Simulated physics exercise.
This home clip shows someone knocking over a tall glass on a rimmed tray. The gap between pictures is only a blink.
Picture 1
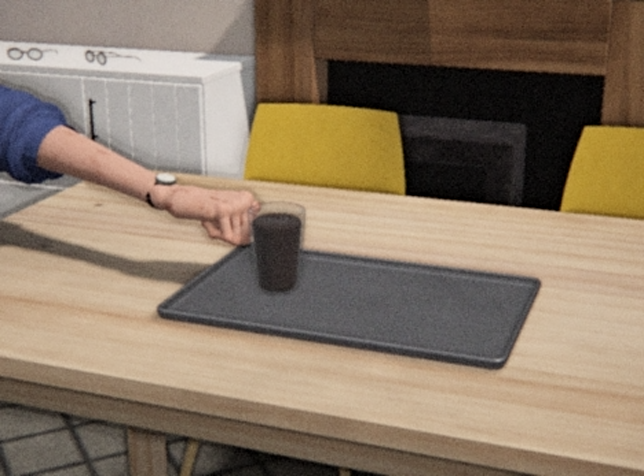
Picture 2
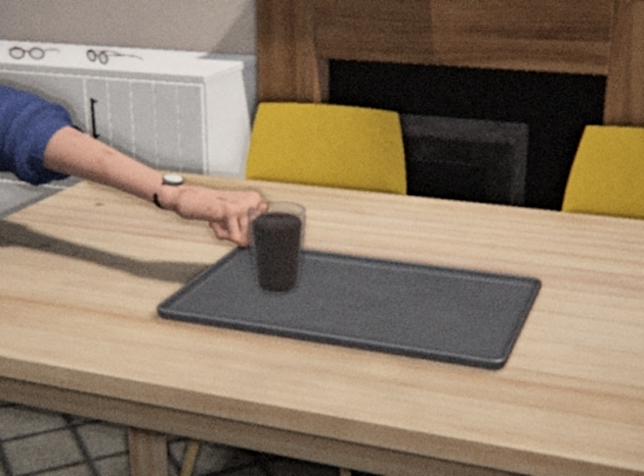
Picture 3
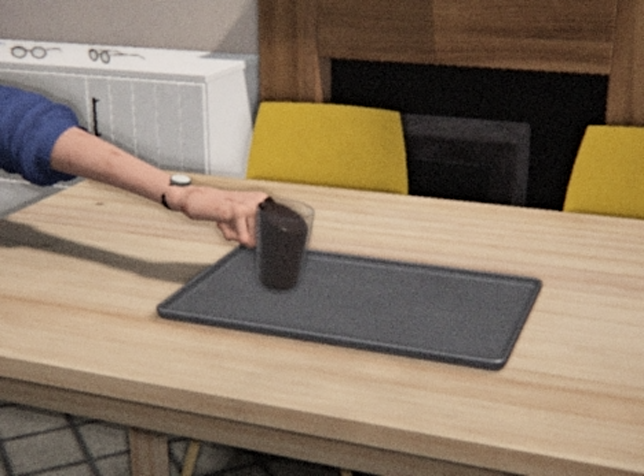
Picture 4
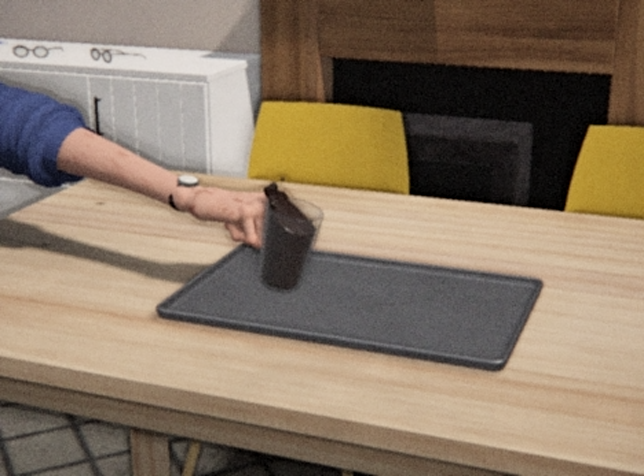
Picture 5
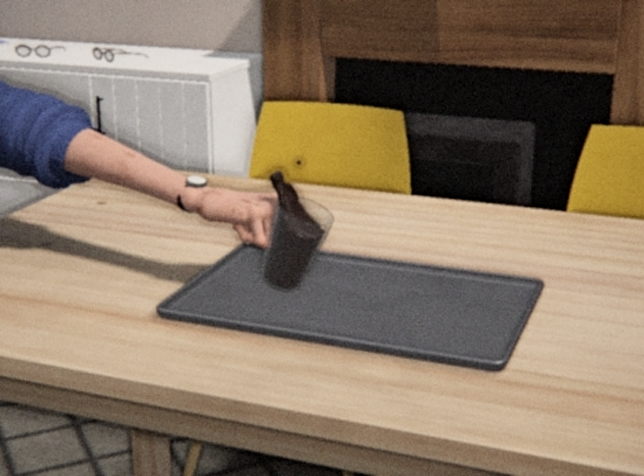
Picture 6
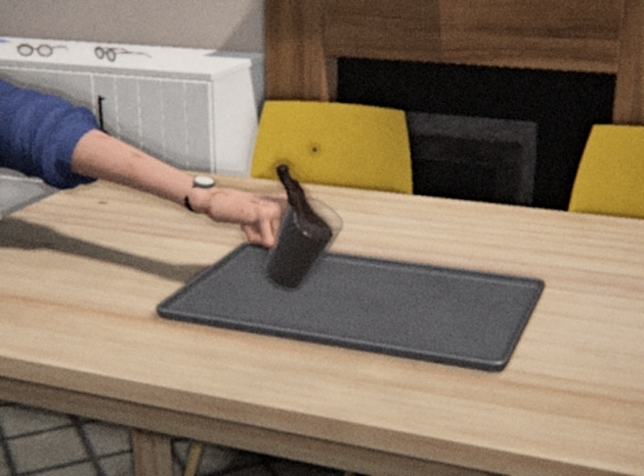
A hand pushes a tall glass of dark liquid, tilting it rightward on a dark tray.
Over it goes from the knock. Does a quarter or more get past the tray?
Over a quarter runs off.
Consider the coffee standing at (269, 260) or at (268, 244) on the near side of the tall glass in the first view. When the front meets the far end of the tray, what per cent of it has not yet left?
First fill near 40 percent, second near 40 percent.
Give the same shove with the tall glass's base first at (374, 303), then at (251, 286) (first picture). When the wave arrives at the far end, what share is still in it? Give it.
The first comes to 65 per cent, the other to 40 per cent.
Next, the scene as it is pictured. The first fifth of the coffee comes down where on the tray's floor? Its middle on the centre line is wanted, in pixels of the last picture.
Landing point, centre line: Approx. (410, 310).
A moment on, the tall glass lies on its side and 76 per cent is in the glass, 8 on the tray and 16 above or beyond its rim.
Next, the tall glass lies on its side and 38 per cent is in the glass, 50 on the tray and 12 above or beyond its rim.
Then the tall glass lies on its side and 22 per cent is in the glass, 50 on the tray and 28 above or beyond its rim.
Later the tall glass lies on its side and 11 per cent is in the glass, 48 on the tray and 41 above or beyond its rim.
In the end 60 per cent is held by tray and glass, 40 is off the tray.
